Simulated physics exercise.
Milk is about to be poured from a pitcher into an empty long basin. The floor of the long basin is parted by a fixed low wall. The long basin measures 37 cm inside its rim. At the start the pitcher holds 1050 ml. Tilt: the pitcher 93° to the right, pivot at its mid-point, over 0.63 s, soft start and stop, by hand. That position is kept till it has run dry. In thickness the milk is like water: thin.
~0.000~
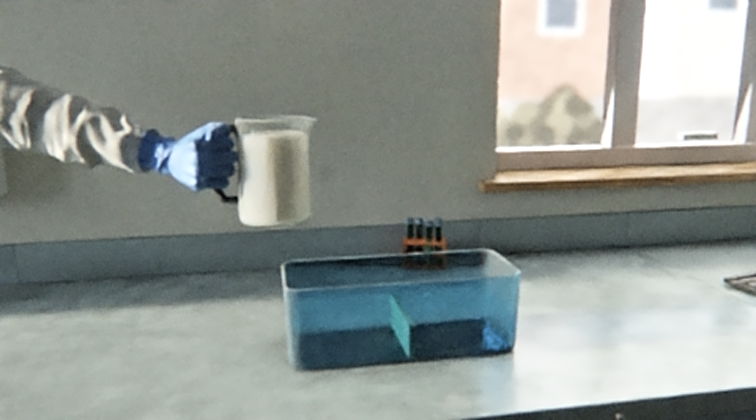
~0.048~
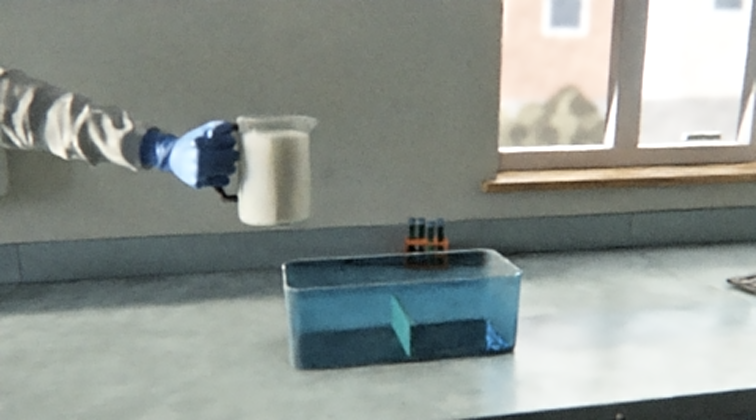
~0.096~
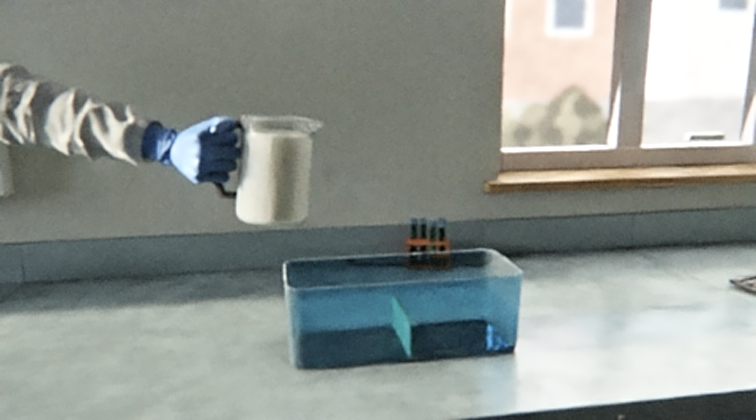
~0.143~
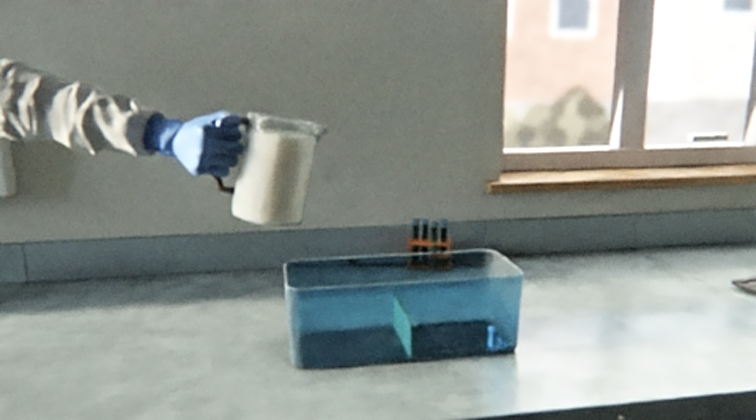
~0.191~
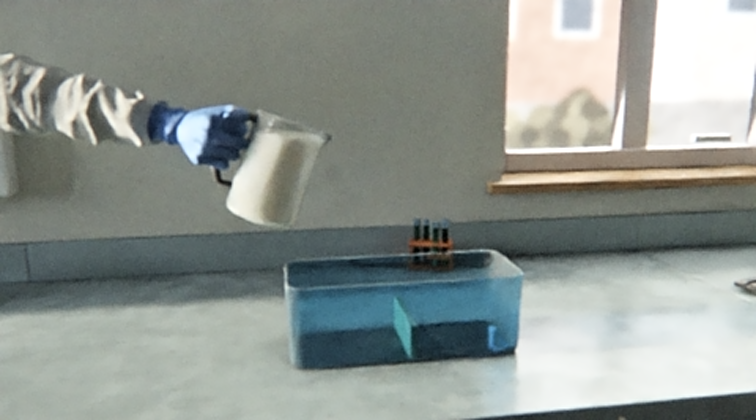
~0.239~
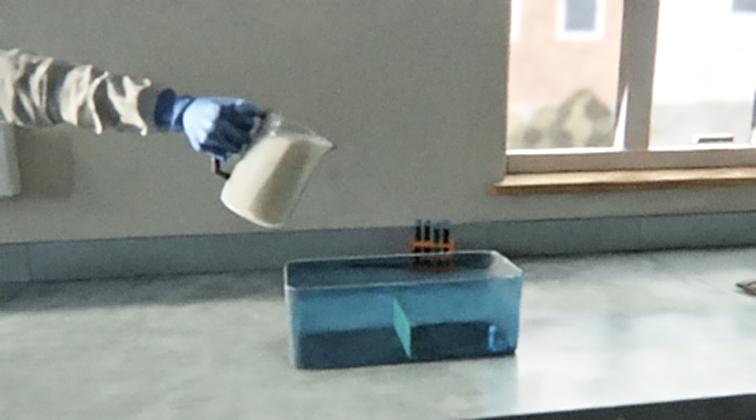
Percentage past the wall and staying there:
14 percent.
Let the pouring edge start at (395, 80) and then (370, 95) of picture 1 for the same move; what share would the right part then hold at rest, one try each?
I'd say 90 percent on the first go, 90 percent on the next.
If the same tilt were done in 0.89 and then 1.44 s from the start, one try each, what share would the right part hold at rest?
10 in a hundred, followed by 10 in a hundred.
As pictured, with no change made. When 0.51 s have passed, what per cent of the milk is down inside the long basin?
I reckon close to 5 percent of it.
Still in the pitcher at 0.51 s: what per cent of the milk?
Roughly 76 percent.
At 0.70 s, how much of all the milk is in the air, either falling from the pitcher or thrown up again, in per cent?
Estimate: Around 22 per cent.
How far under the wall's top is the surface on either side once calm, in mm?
The left comes to roughly 22 mm and the right to roughly 48 mm.
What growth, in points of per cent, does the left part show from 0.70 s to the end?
I'd say near 48 percent.
After 0.51 s the tilt is 84° and 77 per cent is still to pour, 5 is left of the wall and 0 right of it.
After 0.70 s the tilt is 93° and 43 per cent is still to pour, 33 is left of the wall and 3 right of it.
After 0.91 s the tilt is 93° and 20 per cent is still to pour, 54 is left of the wall and 12 right of it.
After 1.13 s the tilt is 93° and 10 per cent is still to pour, 69 is left of the wall and 14 right of it.
In the end 81 per cent lies left of the wall, 14 right of it and 4 outside.
